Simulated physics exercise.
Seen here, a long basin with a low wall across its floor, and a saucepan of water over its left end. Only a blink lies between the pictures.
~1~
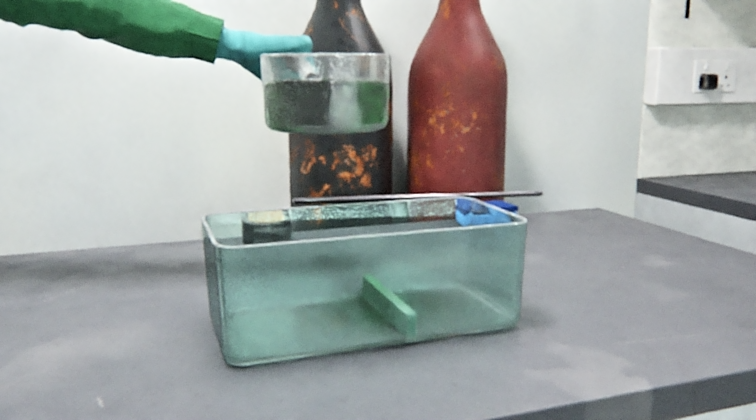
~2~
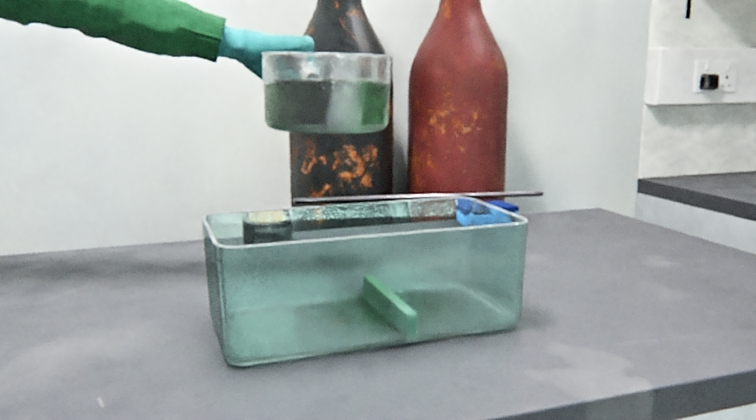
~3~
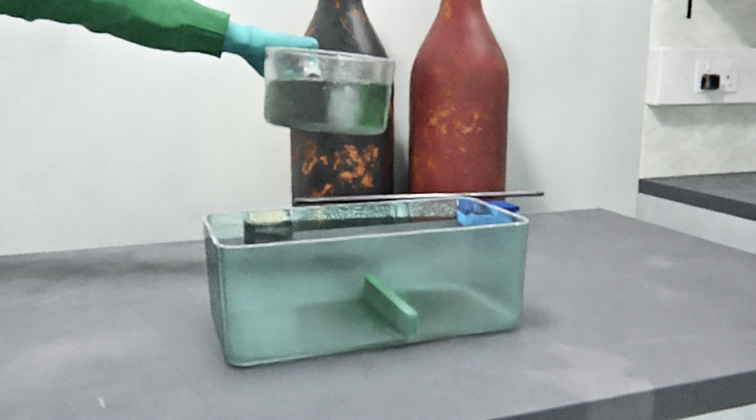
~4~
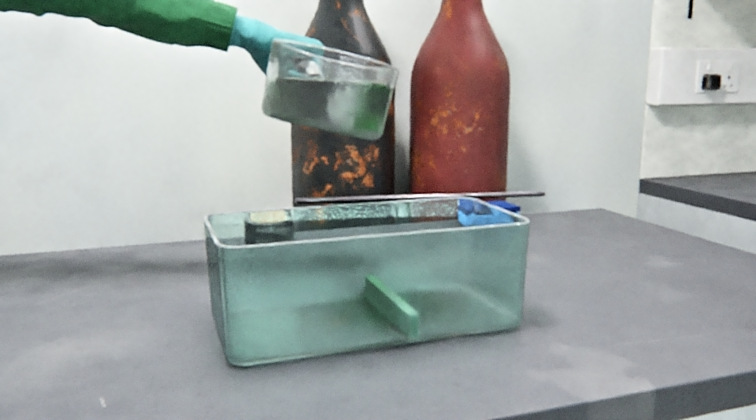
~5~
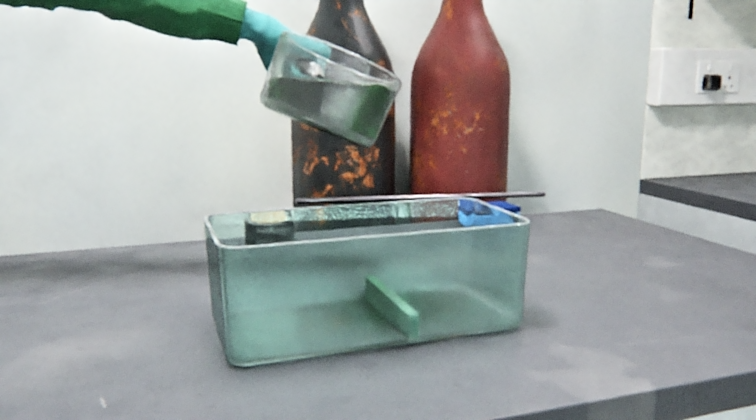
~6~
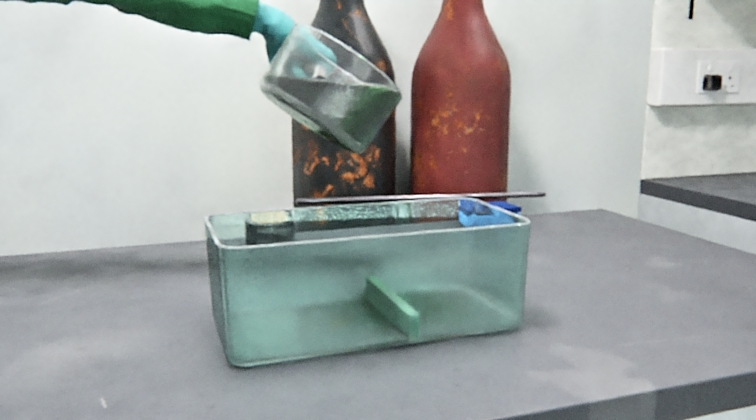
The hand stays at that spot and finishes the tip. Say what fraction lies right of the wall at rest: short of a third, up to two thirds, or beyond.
The share right of the wall is more than two thirds.
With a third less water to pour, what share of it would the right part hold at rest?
Near 85 %.
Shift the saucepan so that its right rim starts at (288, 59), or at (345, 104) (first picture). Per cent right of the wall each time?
First some 20, then 40 per cent.
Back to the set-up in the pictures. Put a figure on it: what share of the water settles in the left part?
Near 20 %.
A moment on, the saucepan is tipped right over and 28 per cent is still to pour, 0 is left of the wall and 26 right of it.
Next, the saucepan is tipped right over and 5 per cent is still to pour, 14 is left of the wall and 73 right of it.
Then the saucepan is tipped right over and 0 per cent is still to pour, 18 is left of the wall and 79 right of it.
Later the saucepan is tipped right over and 0 per cent is still to pour, 19 is left of the wall and 79 right of it.
In the end 19 per cent lies left of the wall, 79 right of it and 2 outside.
